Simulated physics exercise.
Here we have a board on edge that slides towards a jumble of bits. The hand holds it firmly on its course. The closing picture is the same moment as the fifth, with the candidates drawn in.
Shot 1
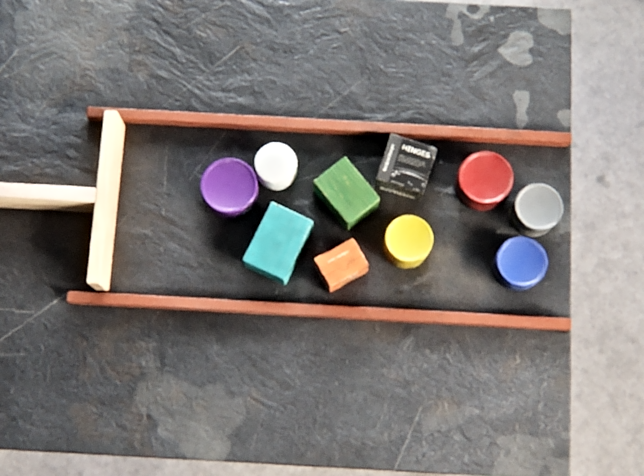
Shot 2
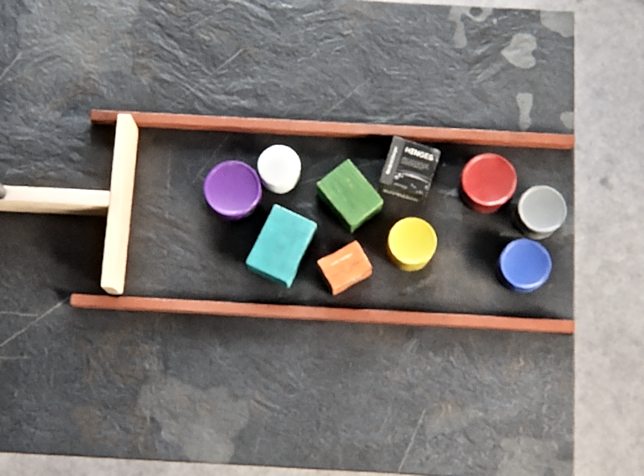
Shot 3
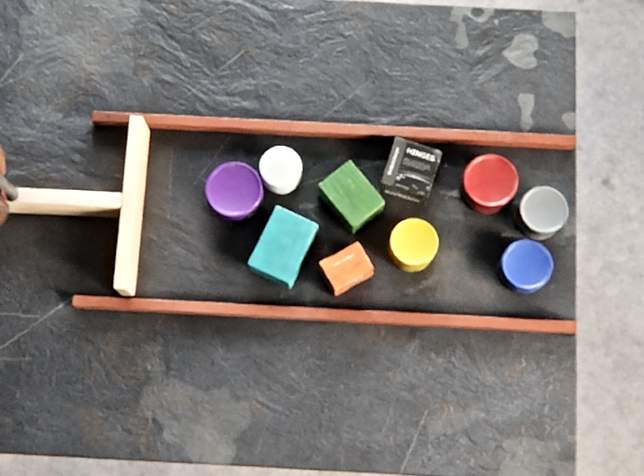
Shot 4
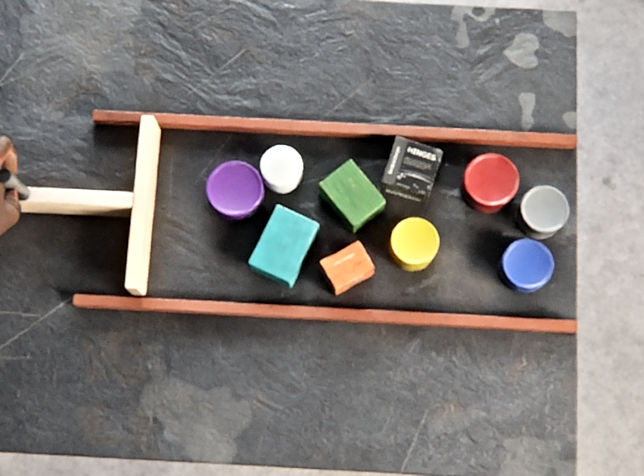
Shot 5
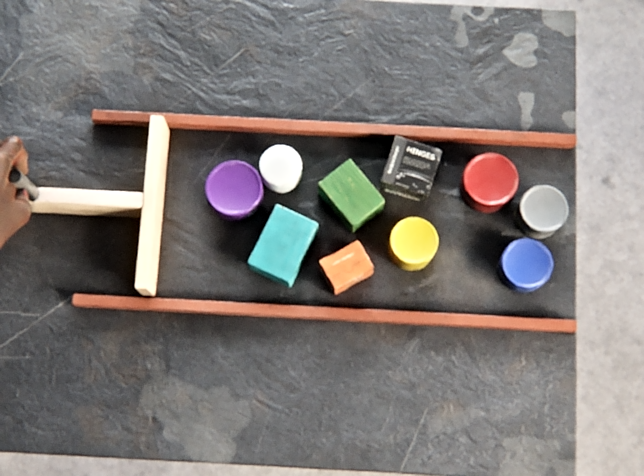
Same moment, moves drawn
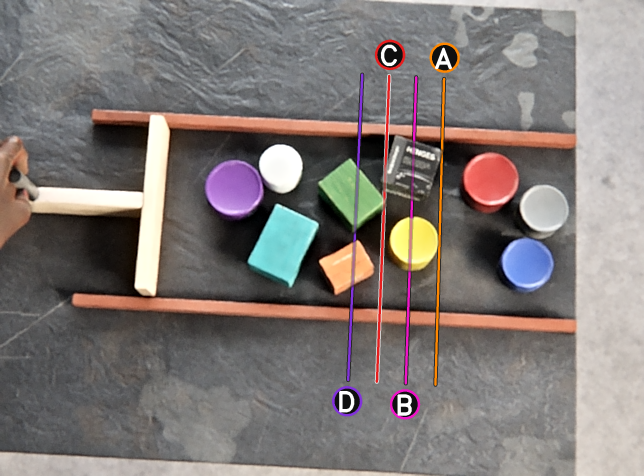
On a dark slate surface between two reddish-brown rails, a pale wooden board on a handle stands left of a jumble of colourful jars and blocks. The board slides right towards them, and a hand gripping the handle comes into view at the left edge. The purple jar remains untouched, a narrowed gap away.
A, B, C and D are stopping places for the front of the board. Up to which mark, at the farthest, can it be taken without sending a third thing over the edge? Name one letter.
A.
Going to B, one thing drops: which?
It is the red jar.
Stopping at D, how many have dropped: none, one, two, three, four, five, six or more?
By then, none.
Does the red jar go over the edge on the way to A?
Yes.
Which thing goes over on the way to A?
The red jar goes over.
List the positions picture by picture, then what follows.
In the first frame, purple jar (230, 190); turquoise block (278, 244); black box (406, 168).
In the second frame, board (116, 199); red jar (487, 184).
In the third frame, board (128, 201); blue jar (525, 268).
In the fourth frame, board (140, 200); yellow jar (414, 245).
In the fifth frame, board (149, 200); grey tub (541, 213); purple jar (235, 192); turquoise block (283, 246).
On the marked copy, A at (440, 227); B at (411, 225); C at (383, 224); D at (355, 222).
Taking A. A third of the way, board (254, 206); white tin (316, 158); turquoise block (300, 253).
Two thirds of the way, board (358, 211); grey tub (561, 218); red jar (536, 174).
When it is over, board (439, 215); red jar over the edge; grey tub (576, 218); one fallen.
As for the rest, B is within the limit but short; C is within the limit but short; D is within the limit but short.
